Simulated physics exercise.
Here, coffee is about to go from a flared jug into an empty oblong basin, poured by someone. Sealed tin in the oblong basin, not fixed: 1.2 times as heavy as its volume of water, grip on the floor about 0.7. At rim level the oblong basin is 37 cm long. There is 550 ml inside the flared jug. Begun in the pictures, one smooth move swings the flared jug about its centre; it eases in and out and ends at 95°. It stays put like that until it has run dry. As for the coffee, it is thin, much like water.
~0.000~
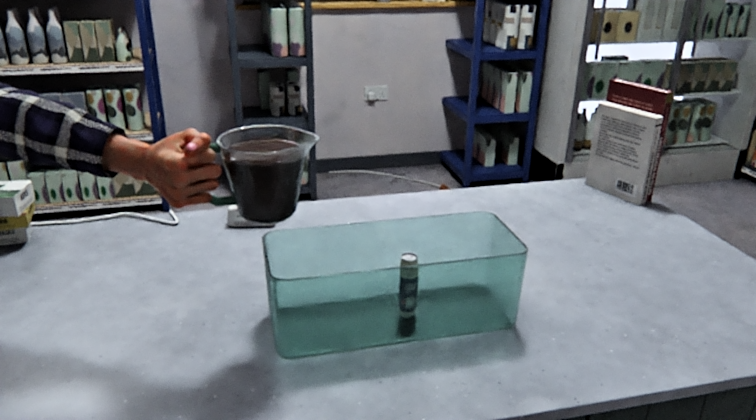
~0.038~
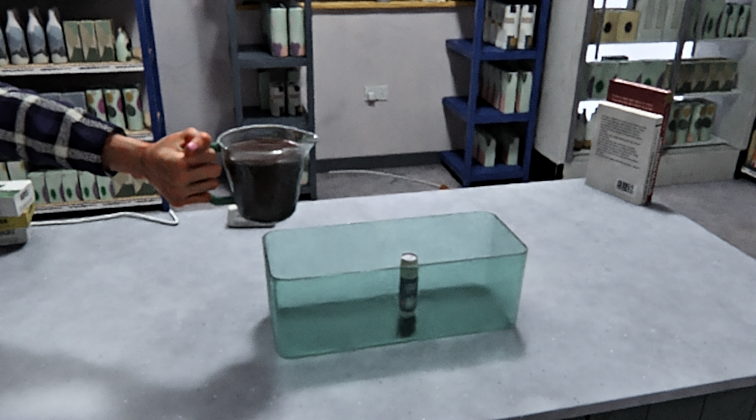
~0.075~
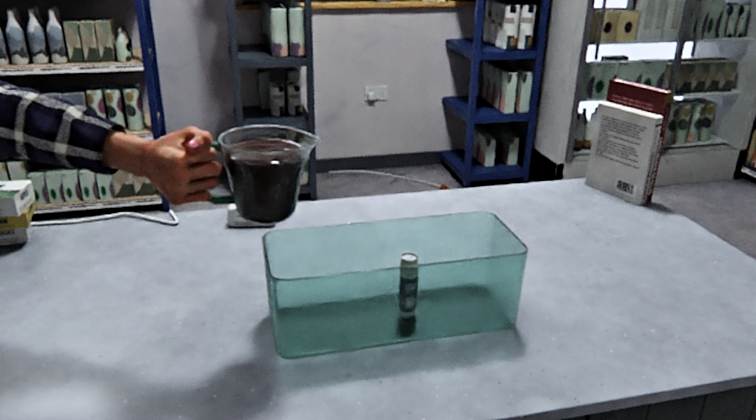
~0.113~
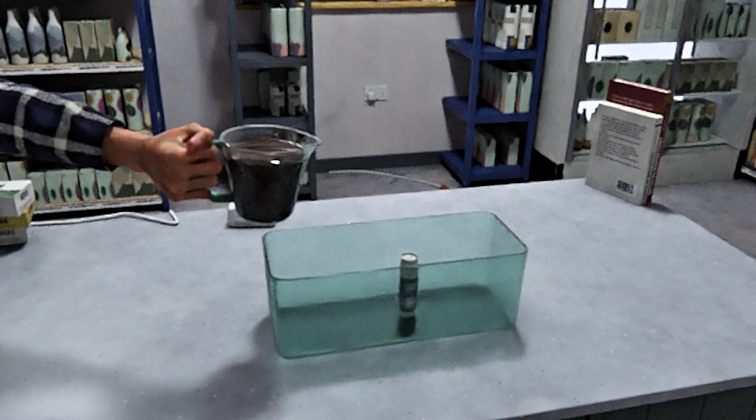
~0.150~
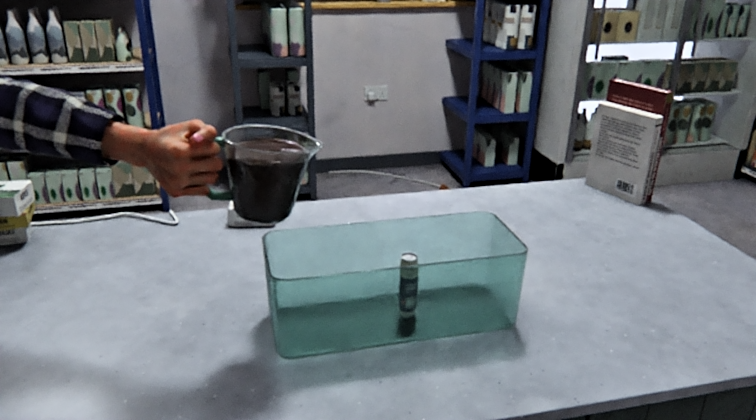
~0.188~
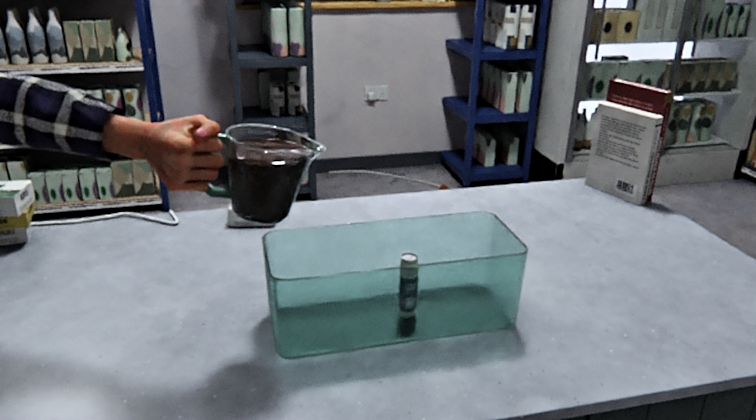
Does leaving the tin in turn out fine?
It will weather it.
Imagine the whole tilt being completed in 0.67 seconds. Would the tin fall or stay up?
So the tin will hold steady.
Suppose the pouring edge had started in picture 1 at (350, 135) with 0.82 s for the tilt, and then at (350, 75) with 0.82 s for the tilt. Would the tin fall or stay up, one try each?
Run one: It tumbles. Run two: It tumbles.
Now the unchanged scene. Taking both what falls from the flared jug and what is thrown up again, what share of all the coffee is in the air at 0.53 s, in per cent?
Close to 22 per cent, I'd say.
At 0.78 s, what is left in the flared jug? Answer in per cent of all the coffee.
18 per cent or thereabouts.
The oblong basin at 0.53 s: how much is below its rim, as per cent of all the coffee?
Estimate - around 9 in a hundred parts.
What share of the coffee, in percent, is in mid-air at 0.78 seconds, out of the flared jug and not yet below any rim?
Close to 14 %.
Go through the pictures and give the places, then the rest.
In the first frame, tilt 0°; pouring edge (319, 137); surface from (224, 152) to (304, 146); the oblong basin's rim runs from (266, 256) to (510, 231); the tin's top is at (409, 259).
In the second frame, tilt 1°; pouring edge (319, 137); surface from (223, 152) to (304, 147).
In the third frame, tilt 2°; pouring edge (320, 138); surface from (224, 151) to (305, 148).
In the fourth frame, tilt 4°; pouring edge (322, 141); surface from (225, 151) to (307, 148).
In the fifth frame, tilt 8°; pouring edge (324, 144); surface from (227, 150) to (309, 149).
In the sixth frame, tilt 12°; pouring edge (326, 148); surface from (229, 151) to (312, 149).
After 0.53 s the tilt is 68° and 69 per cent is still to pour; the tin stands where it began.
After 0.78 s the tilt is 94° and 18 per cent is still to pour; the tin stands where it began.
After 1.04 s the tilt is 95° and 1 per cent is still to pour; the tin stands where it began.
After 1.32 s the tilt is 95° and 0 per cent is still to pour; the tin stands where it began.
In the end the tin stands where it began.
